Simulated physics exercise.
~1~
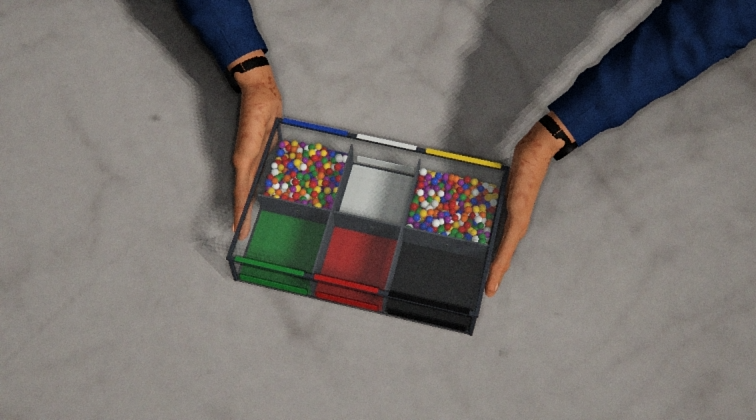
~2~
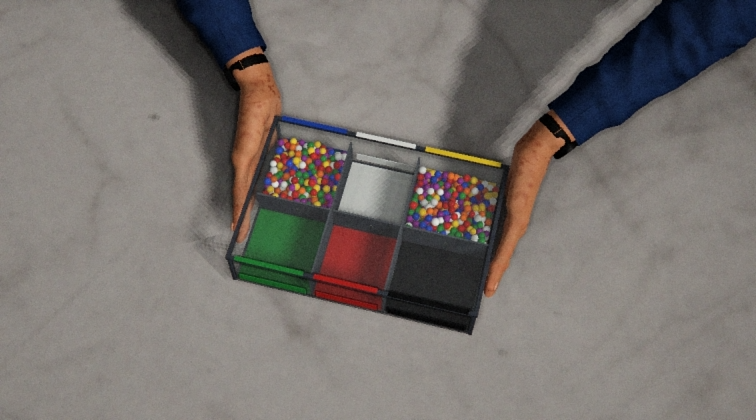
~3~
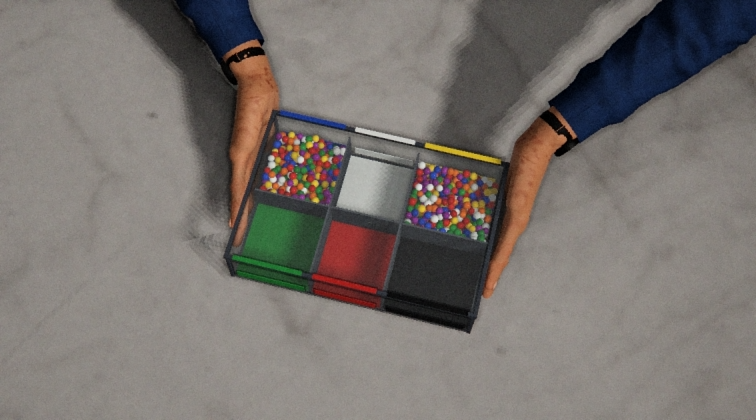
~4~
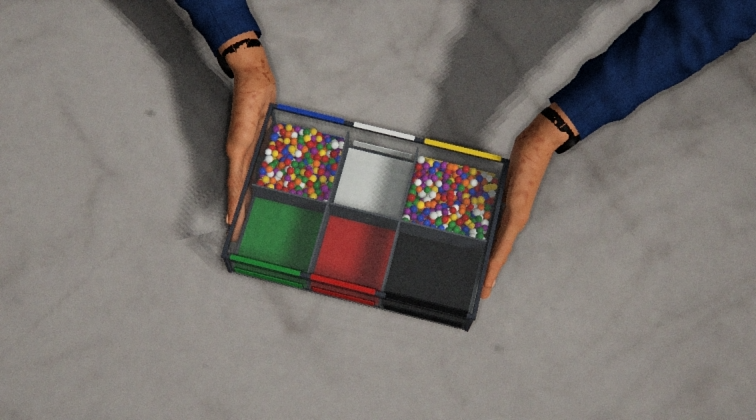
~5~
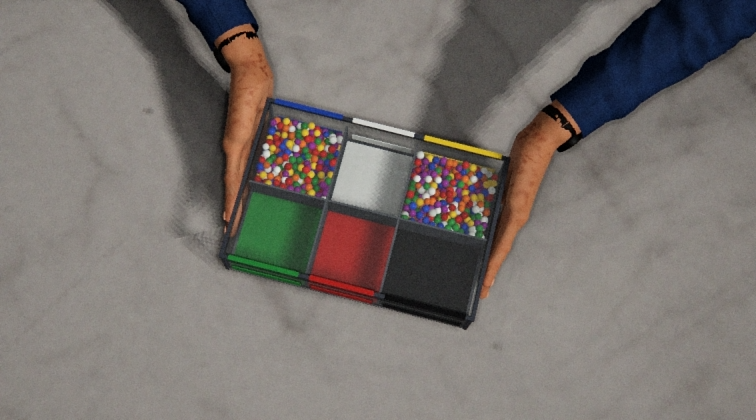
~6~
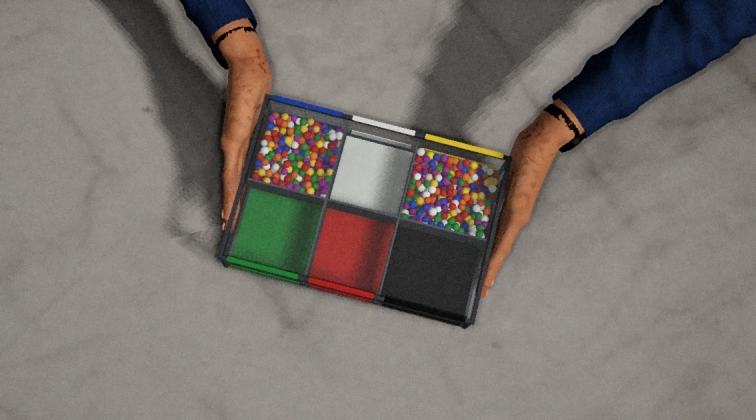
On a pale, marbled grey surface seen from above, two hands in dark blue sleeves and black wristbands grip a clear-lidded box by its left and right sides. Its six compartments are marked blue, white and yellow along the back and green, red and black along the front, with multicoloured beads filling the blue and yellow ones. The hands slowly tilt the box slightly, while the beads shift little and stay in their compartments.
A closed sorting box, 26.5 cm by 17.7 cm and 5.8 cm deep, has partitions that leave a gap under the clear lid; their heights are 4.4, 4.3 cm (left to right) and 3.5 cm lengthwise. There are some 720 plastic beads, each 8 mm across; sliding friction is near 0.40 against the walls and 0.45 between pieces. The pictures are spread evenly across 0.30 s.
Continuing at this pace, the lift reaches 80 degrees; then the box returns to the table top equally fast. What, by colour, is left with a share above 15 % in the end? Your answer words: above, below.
Red - below; blue - above; green - above; yellow - above; white - below; black - above.
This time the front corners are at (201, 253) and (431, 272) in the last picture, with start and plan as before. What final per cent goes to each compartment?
It comes out as red at 5 percent, blue at 45 percent, green at 10 percent, yellow at 40 percent, white at 0 percent and black at 5 percent.
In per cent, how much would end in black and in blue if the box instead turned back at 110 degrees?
Black: 45; blue: 5 (per cent).
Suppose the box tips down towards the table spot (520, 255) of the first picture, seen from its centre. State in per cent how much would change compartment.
Near 10 percent, give or take.
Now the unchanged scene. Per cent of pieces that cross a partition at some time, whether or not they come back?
Roughly 55 in a hundred.
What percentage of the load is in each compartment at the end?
Red: 10 %, blue: 20 %, green: 20 %, yellow: 25 %, white: 0 %, black: 25 %.
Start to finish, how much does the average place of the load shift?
Net shift: Approx. 6.5 cm.
Then, 1.12 s after the last picture, tilt 80 degrees; red 5 %, blue 35 %, green 10 %, yellow 35 %, black 15 %.
Then, 1.87 s after the last picture, tilt 35 degrees; red 5 %, blue 20 %, green 20 %, yellow 25 %, black 25 %.
Then, 2.64 s after the last picture, tilt 0 degrees; red 5 %, blue 20 %, green 20 %, yellow 25 %, black 25 %.
In the end, red 10 %, blue 20 %, green 20 %, yellow 25 %, white 0 %, black 25 %.
